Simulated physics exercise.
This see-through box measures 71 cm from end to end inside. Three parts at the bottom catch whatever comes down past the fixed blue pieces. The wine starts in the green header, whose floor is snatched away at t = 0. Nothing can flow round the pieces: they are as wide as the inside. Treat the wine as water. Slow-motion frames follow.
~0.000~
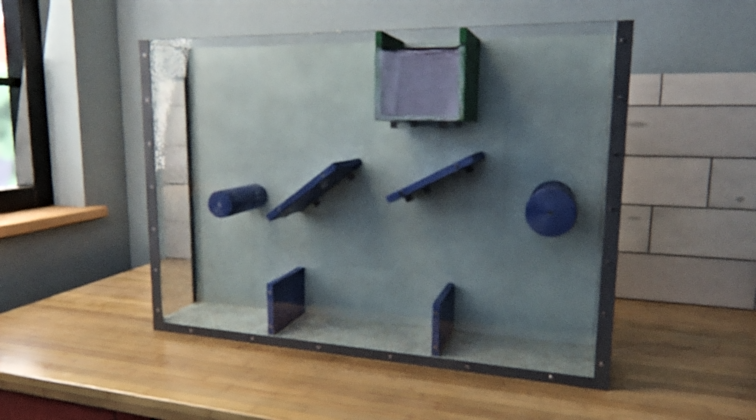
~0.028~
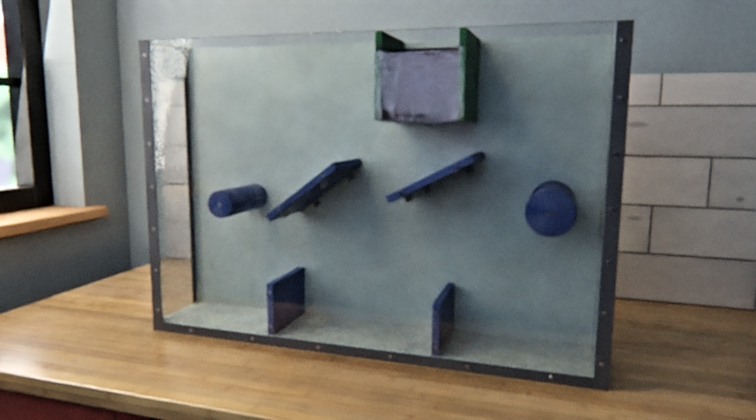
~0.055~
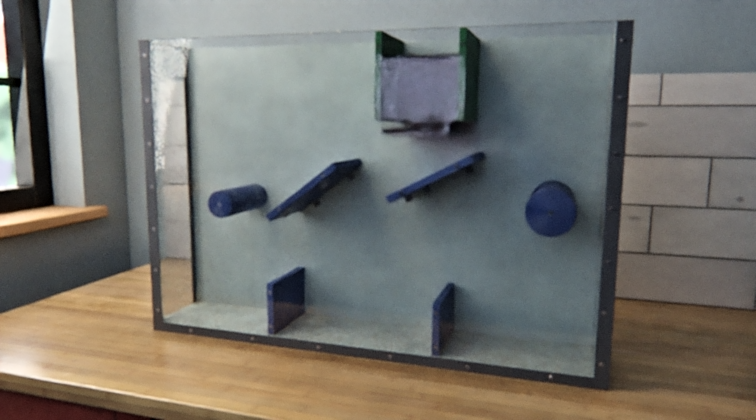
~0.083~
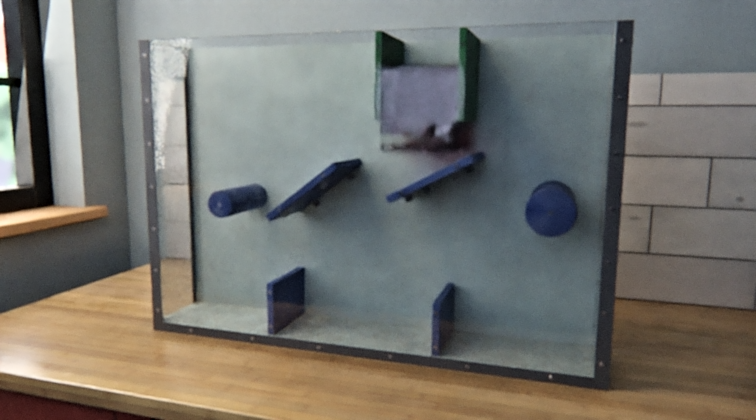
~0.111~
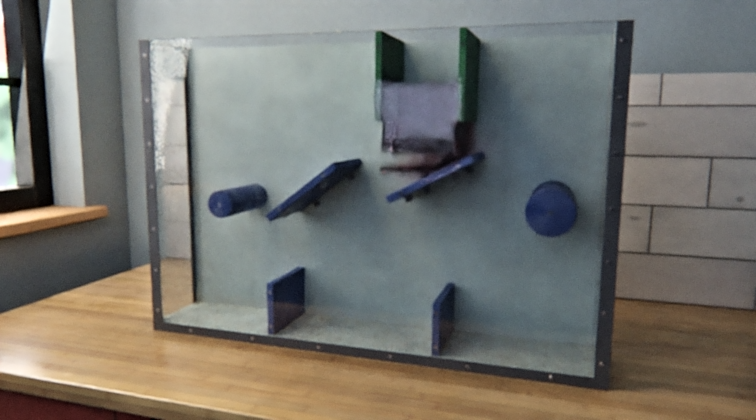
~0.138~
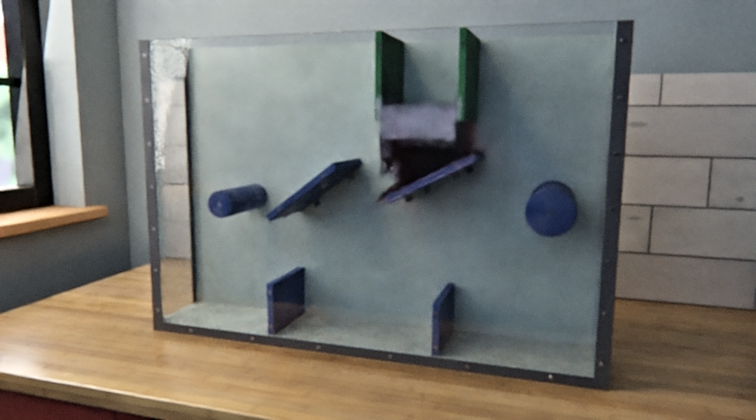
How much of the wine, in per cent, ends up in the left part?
About 10 per cent.
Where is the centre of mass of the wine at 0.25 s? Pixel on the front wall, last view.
At about (380, 210).
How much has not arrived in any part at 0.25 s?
Near 85 in a hundred.
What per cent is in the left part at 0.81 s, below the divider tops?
Some 8 per cent.
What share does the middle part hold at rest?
Some 72 per cent.
Then, 0.25 s in, 17 per cent is down, the largest part in the middle part.
Then, 0.41 s in, 62 per cent is down, the largest part in the middle part.
Then, 0.81 s in, 100 per cent is down, the largest part in the middle part.
Finally, the split from left to right is 9, 73 and 18 per cent.
